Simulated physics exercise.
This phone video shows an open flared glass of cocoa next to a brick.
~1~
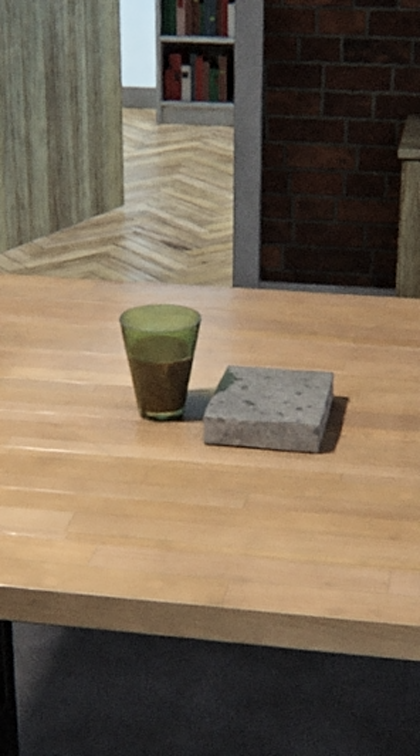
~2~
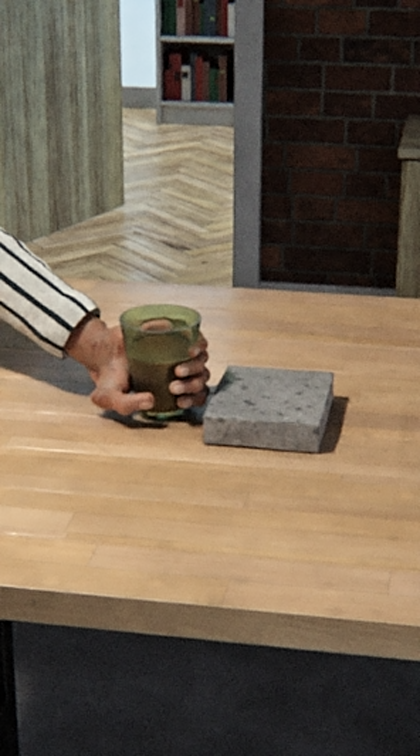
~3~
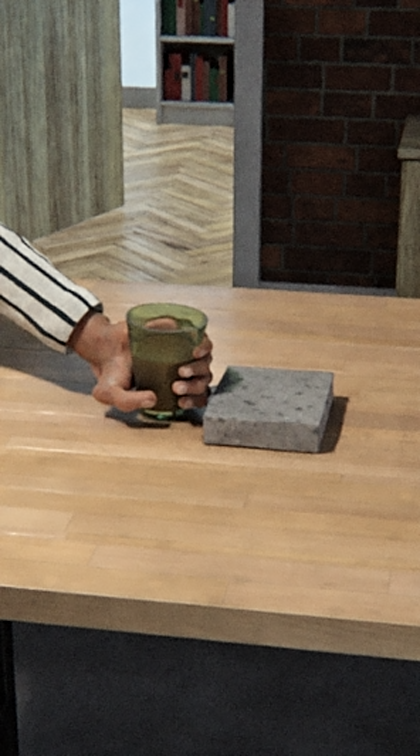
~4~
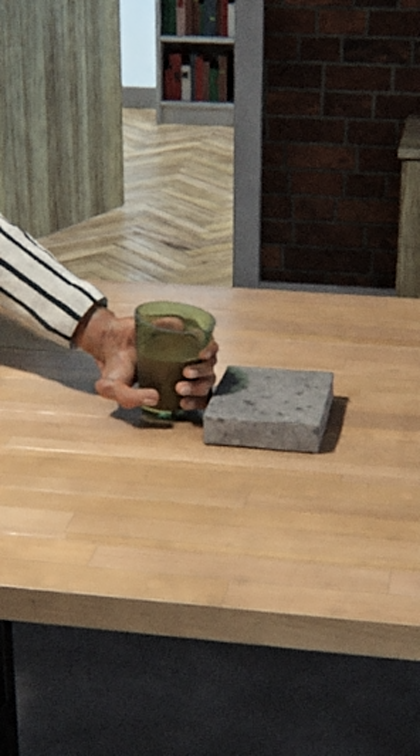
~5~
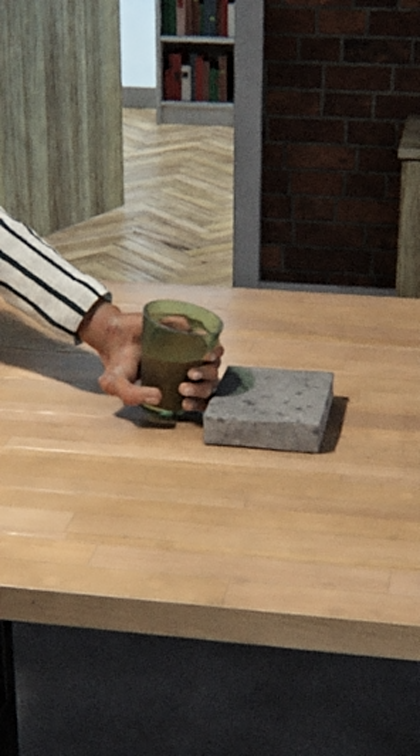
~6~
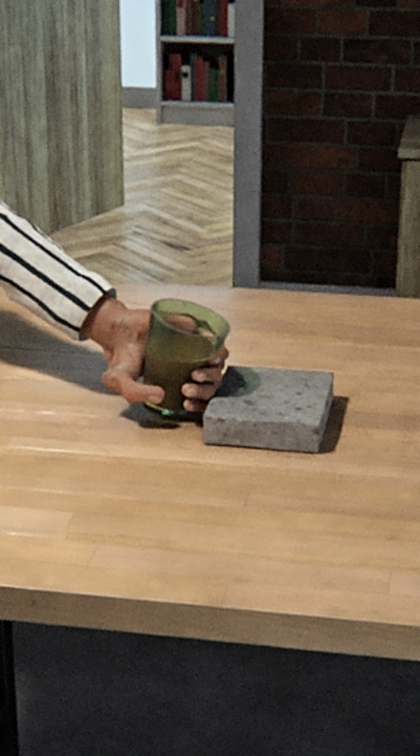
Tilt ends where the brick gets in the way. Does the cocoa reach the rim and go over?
It's going to stay contained, I reckon.
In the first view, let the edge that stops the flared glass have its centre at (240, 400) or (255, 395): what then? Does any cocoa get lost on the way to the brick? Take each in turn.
Some spilt, then some spilt.
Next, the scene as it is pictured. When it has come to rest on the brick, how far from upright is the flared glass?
Somewhere near 35 degrees.
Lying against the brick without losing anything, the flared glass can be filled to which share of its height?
Fill limit: Approx. 75 per cent of height.
Next, the flared glass leans by about 25°; its rim is dry.
After that, the flared glass leans by about 35°; its rim is dry.
Finally, the flared glass leans by about 35°, against the brick; its rim is dry.
